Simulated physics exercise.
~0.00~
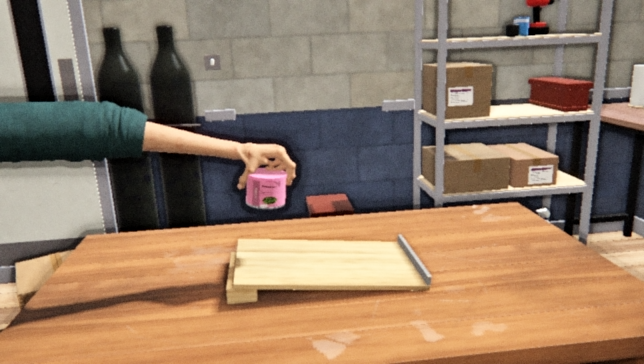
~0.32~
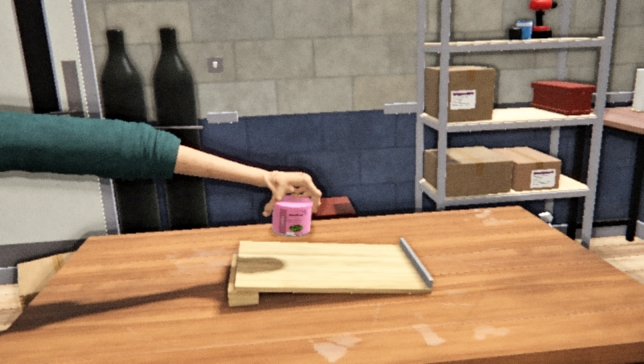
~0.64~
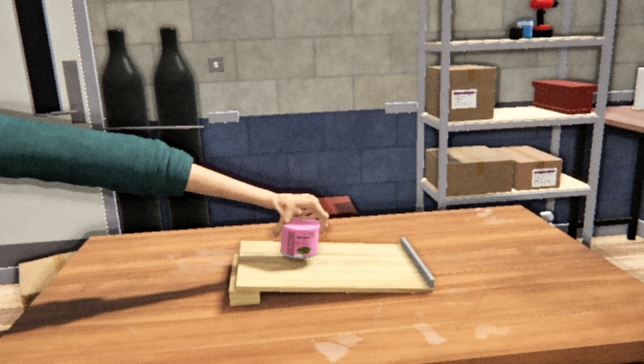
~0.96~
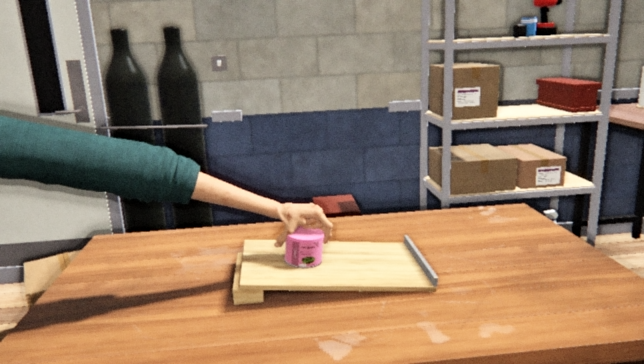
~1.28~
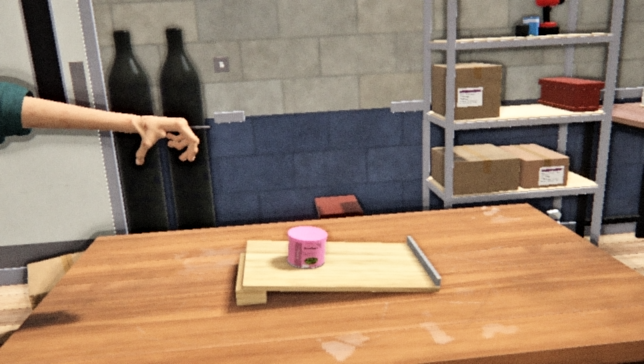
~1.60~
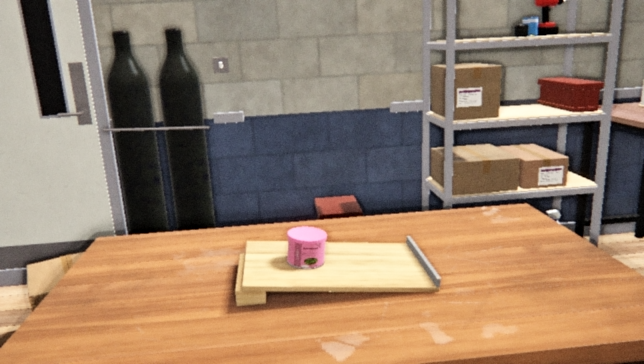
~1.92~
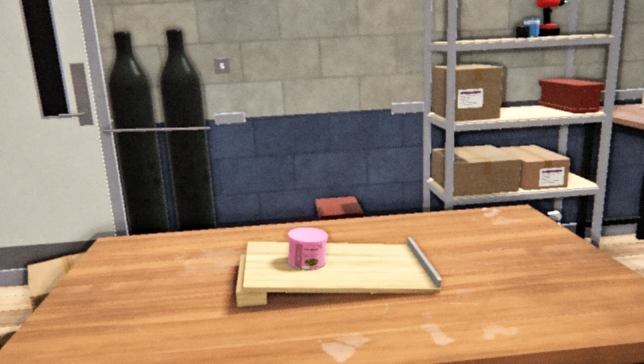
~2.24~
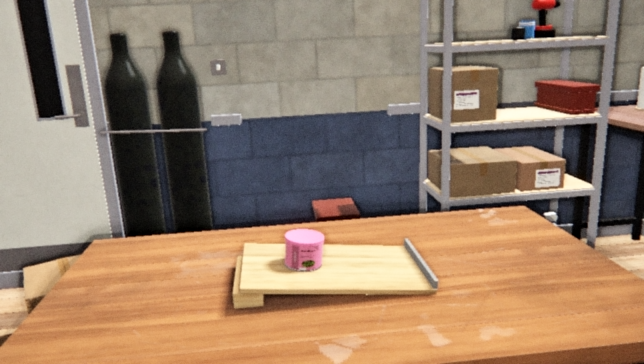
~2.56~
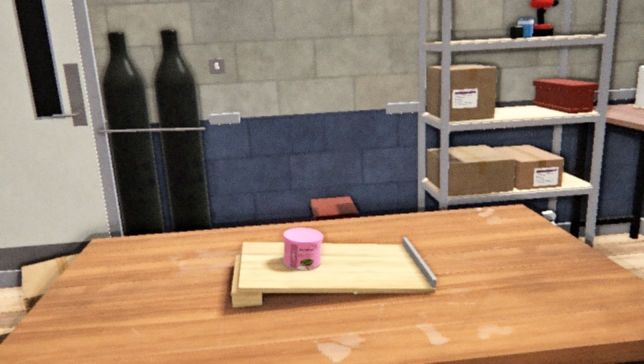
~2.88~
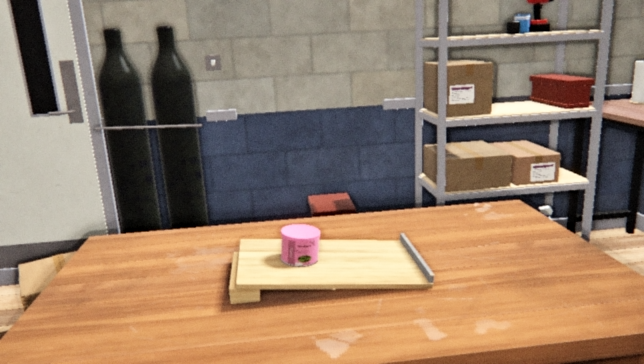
A hand sets a pink tub on a propped-up board and withdraws, and the tub stays put.
